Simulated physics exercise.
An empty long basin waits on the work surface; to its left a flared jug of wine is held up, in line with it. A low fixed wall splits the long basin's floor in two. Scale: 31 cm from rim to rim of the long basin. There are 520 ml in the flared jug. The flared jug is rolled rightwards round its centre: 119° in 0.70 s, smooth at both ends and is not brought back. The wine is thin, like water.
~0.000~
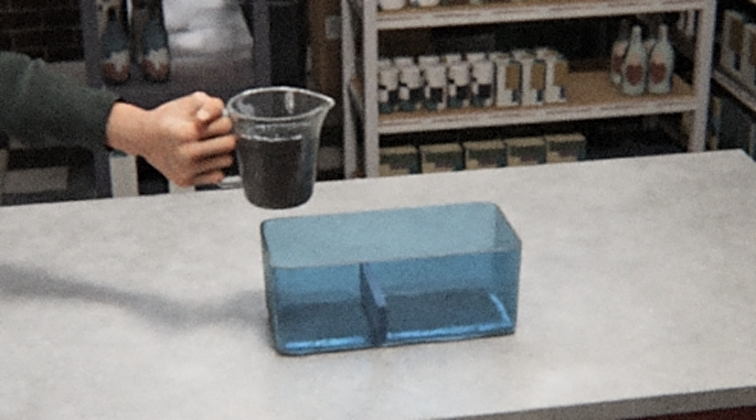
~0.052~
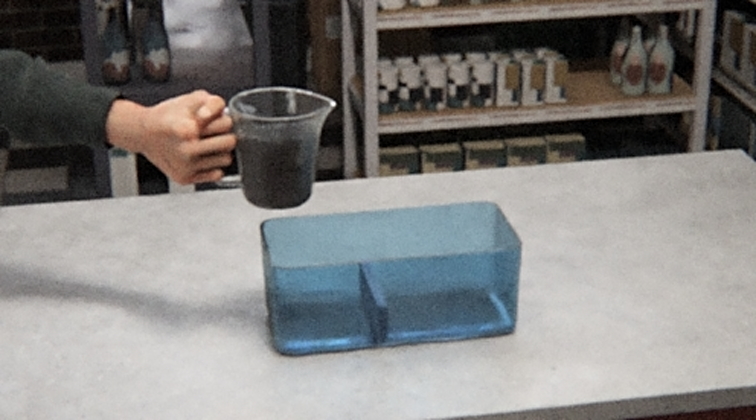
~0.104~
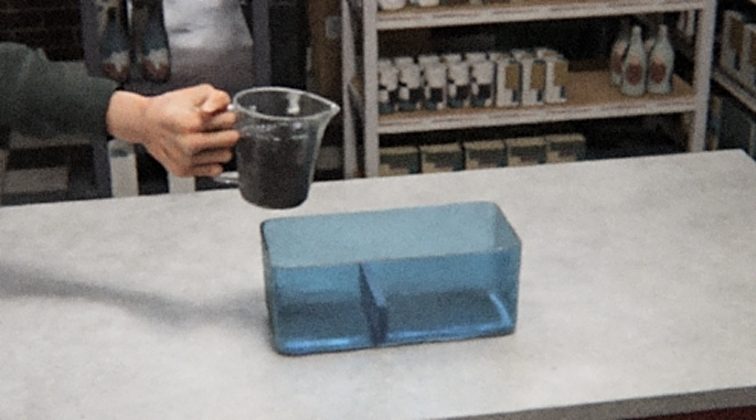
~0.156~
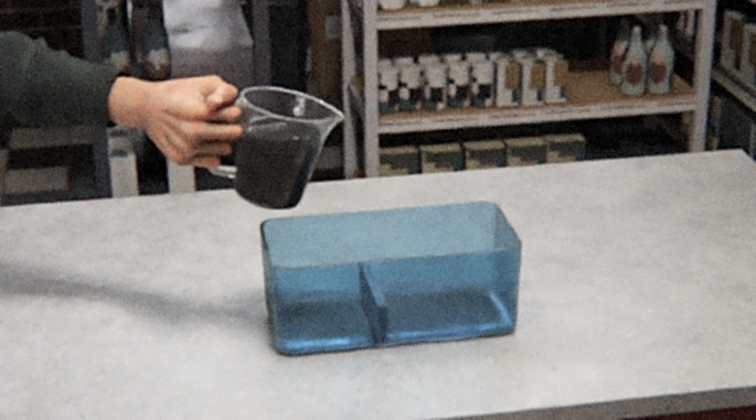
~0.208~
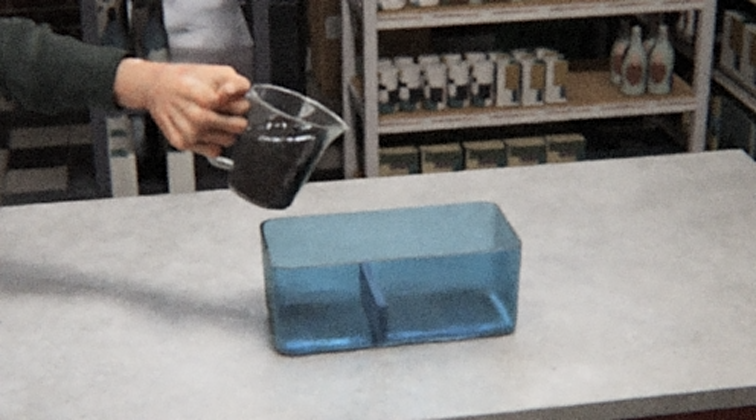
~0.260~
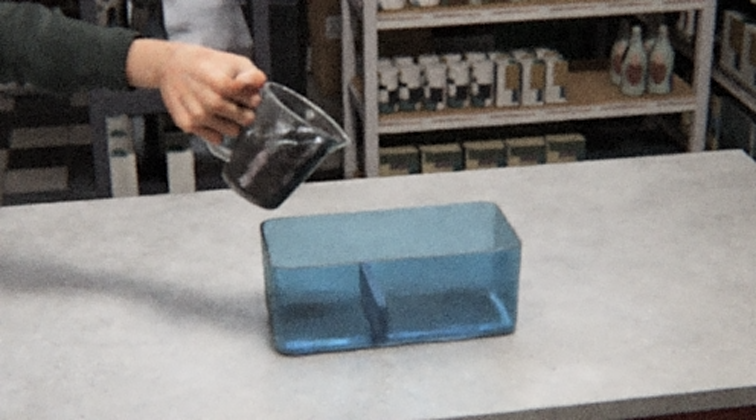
On a pale grey counter before stocked shelves sits an empty, clear blue basin with a low divider inside, while a hand at the left holds a glass jug of dark liquid upright above it. The hand slowly tilts the jug rightwards, gently at first and then more steeply, its spout lowering.
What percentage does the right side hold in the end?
About 38 per cent.
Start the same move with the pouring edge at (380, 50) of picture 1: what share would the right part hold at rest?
In that case some 85 per cent.
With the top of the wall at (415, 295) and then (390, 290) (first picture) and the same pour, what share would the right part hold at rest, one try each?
In turn about 15 and 15 per cent.
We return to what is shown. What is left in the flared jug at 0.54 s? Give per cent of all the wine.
Some 48 per cent.
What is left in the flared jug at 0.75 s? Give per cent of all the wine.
Some 3 per cent.
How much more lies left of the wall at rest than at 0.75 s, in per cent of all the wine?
Near 3 in a hundred.
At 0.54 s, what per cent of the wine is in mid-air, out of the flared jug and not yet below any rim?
About 24 per cent.
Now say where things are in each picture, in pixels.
Tilt 0°; pouring edge (334, 101); surface from (235, 131) to (316, 126); the long basin's rim runs from (265, 245) to (509, 225); the wall's top is at (373, 283), in the first picture.
Tilt 2°; pouring edge (335, 103); surface from (236, 131) to (316, 126), in the second picture.
Tilt 6°; pouring edge (339, 107); surface from (237, 130) to (318, 127), in the third picture.
Tilt 14°; pouring edge (344, 115); surface from (241, 131) to (322, 128), in the fourth picture.
Tilt 24°; pouring edge (349, 127); surface from (241, 136) to (328, 130), in the fifth picture.
Tilt 36°; pouring edge (352, 141); surface from (235, 146) to (339, 134), in the sixth picture.
By 0.54 s the tilt is 105° and 48 per cent is still to pour, 7 is left of the wall and 21 right of it.
By 0.75 s the tilt is 119° and 3 per cent is still to pour, 57 is left of the wall and 36 right of it.
By 0.96 s the tilt is 119° and 0 per cent is still to pour, 60 is left of the wall and 38 right of it.
By 1.20 s the tilt is 119° and 0 per cent is still to pour, 60 is left of the wall and 38 right of it.
At rest 60 per cent lies left of the wall, 38 right of it and 1 outside.
